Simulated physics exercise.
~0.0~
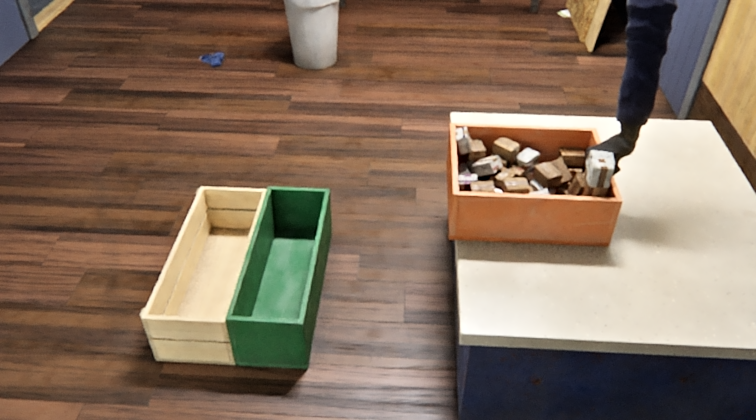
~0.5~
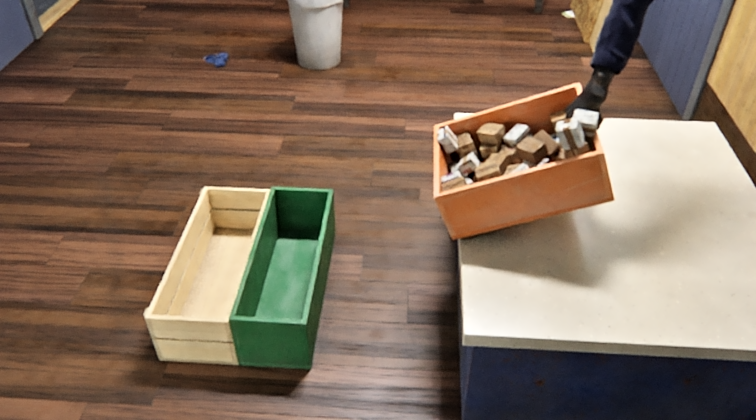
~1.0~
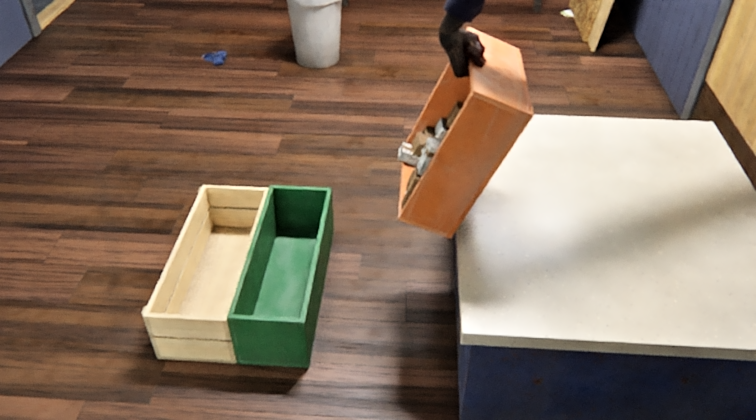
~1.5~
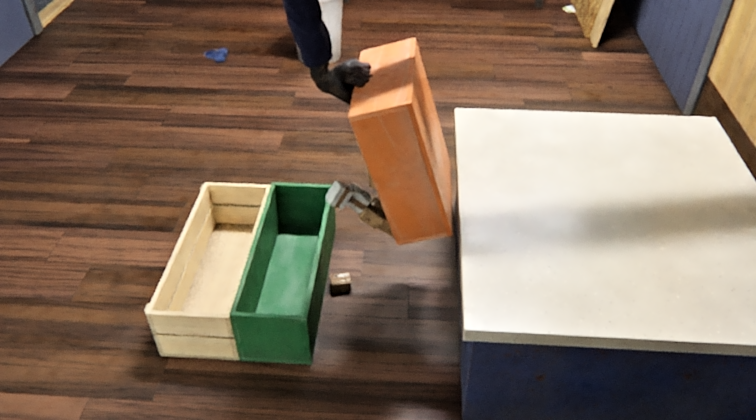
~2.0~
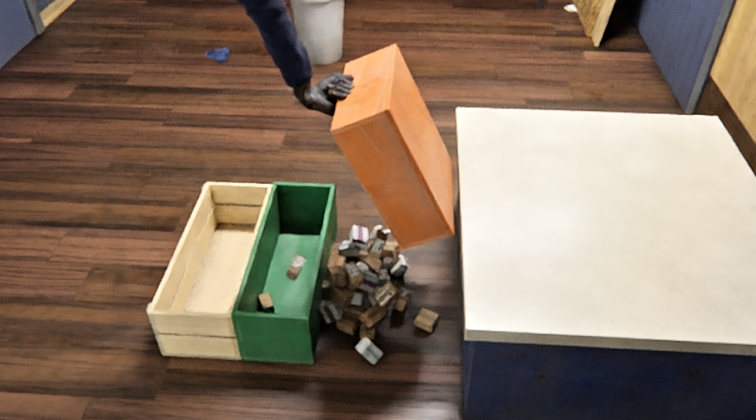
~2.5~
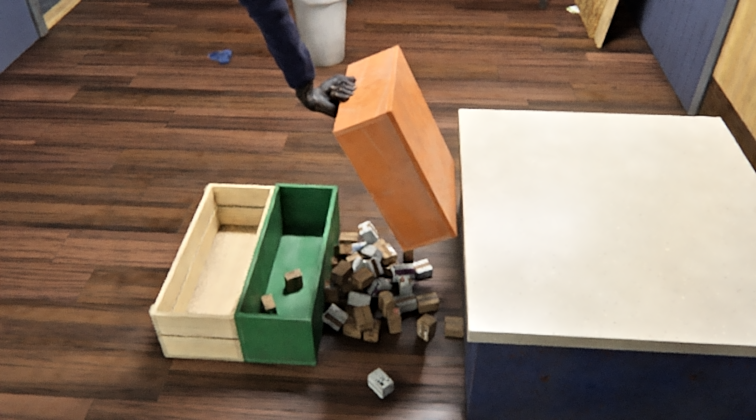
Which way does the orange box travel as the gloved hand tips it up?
It moves to the left, off the bench and toward the green box.
Gloved hand tipping an orange box of small blocks off a bench, spilling most onto the floor beside a green box.
